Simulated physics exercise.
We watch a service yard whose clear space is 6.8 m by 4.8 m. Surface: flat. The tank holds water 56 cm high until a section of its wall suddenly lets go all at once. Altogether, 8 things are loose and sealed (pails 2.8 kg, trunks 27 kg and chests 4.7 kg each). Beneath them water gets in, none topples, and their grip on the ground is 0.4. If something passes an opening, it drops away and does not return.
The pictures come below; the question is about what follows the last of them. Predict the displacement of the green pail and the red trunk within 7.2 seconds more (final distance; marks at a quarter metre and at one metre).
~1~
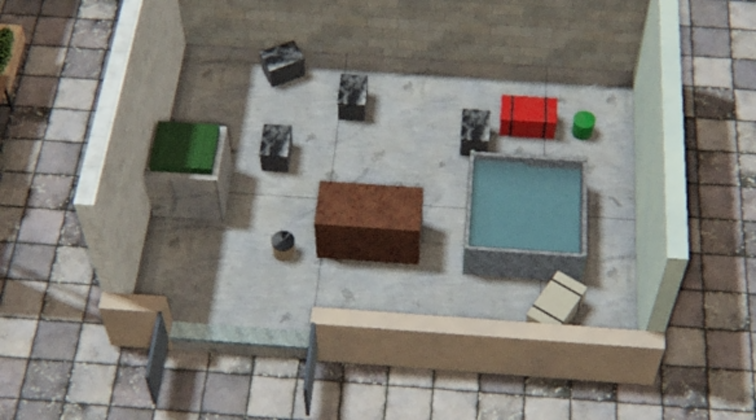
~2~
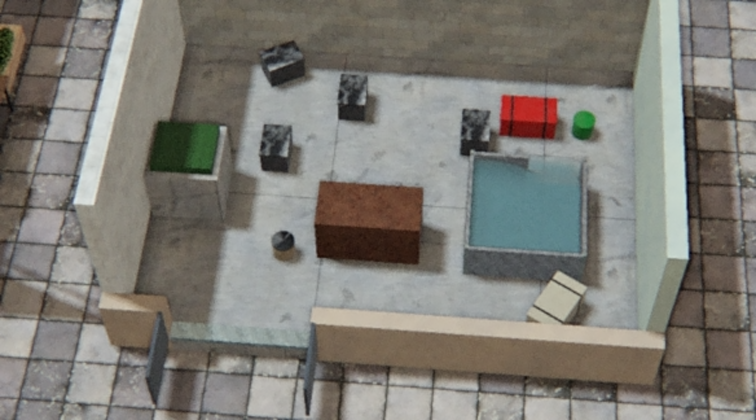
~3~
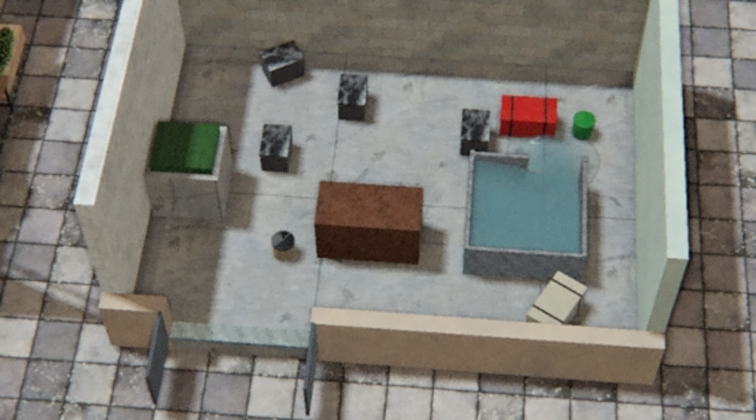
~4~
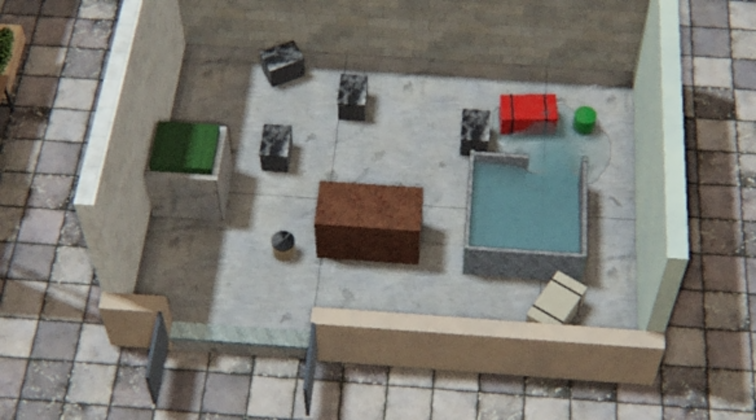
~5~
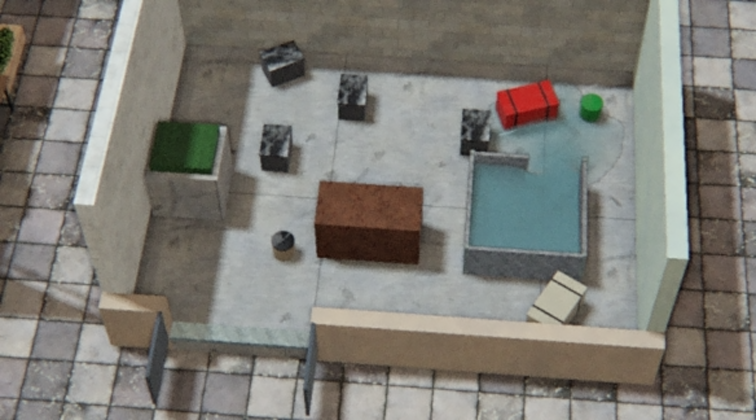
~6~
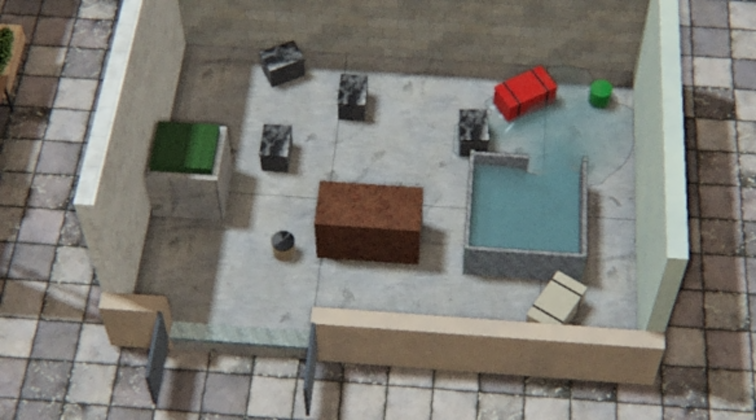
Once settled, the green pail lies far from the start and the red trunk lies far from the start.
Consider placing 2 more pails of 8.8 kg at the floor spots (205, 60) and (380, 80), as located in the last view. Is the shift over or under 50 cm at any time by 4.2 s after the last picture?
Lab note - ordered: Below threshold / above threshold.
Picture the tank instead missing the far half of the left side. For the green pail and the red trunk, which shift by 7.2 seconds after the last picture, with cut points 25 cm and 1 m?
If so, the green pail remains in place, the red trunk remains in place.
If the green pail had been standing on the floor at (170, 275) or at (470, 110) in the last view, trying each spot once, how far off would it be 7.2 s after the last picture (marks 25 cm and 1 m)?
One after the other: It stays more or less still, and then it is taken far off.
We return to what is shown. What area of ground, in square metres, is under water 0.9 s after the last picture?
My estimate is roughly 8.5 m2.
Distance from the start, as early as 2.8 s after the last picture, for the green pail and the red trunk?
80 and 250 cm or so by then.
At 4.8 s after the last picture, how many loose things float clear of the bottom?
Of them, 4.
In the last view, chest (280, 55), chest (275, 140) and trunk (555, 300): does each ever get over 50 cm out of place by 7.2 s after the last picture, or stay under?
Results in listed order: Exceeds / exceeds / falls short.
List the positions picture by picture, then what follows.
The first frame shows the green pail at (585, 119) rests on the ground; the red trunk at (529, 109), on the bottom; water covers 2.2 m2; 0 of 8 have shifted.
The second frame shows the green pail at (585, 119), on the bottom; the red trunk at (529, 109), on the bottom; water covers 2.6 m2; 0 of 8 have shifted.
The third frame shows the green pail at (585, 119), on the bottom; the red trunk at (529, 109) rests on the ground; 3.2 m2 under water; 0 of 8 have shifted.
The fourth frame shows the green pail at (586, 115) rests on the ground, 8 cm from its start; the red trunk at (529, 107), on the bottom, 4 cm from its start; 3.6 m2 under water; 1 of 8 have shifted.
The fifth frame shows the green pail at (592, 102) rests on the ground, 33 cm from its start; the red trunk at (528, 98) rests on the ground, 20 cm from its start; 4.3 m2 under water; 2 of 8 have shifted.
The sixth frame shows the green pail at (602, 88), on the bottom, 62 cm from its start; the red trunk at (526, 86) rests on the ground, 41 cm from its start; water covers 5.2 m2; 2 of 8 have shifted.
Then, 0.9 s after the last picture the green pail is near (617, 59), 1.0 m from its start, afloat; the red trunk is near (491, 56), 1.1 m from its start, aground; 0 of 8 are out; 1 afloat.
Then, 2.8 s after the last picture the green pail is near (613, 77), 0.8 m from its start, afloat; the red trunk is near (356, 68), 2.6 m from its start, aground; 0 of 8 are out; 1 afloat.
Then, 4.8 s after the last picture the green pail is near (523, 67), 1.2 m from its start, afloat; the red trunk is near (269, 67), 3.8 m from its start, aground; 0 of 8 are out; 4 afloat.
Then, 7.2 s after the last picture the green pail is near (356, 81), 3.4 m from its start, aground; the red trunk is near (251, 60), 4.1 m from its start, afloat; 0 of 8 are out; 4 afloat.
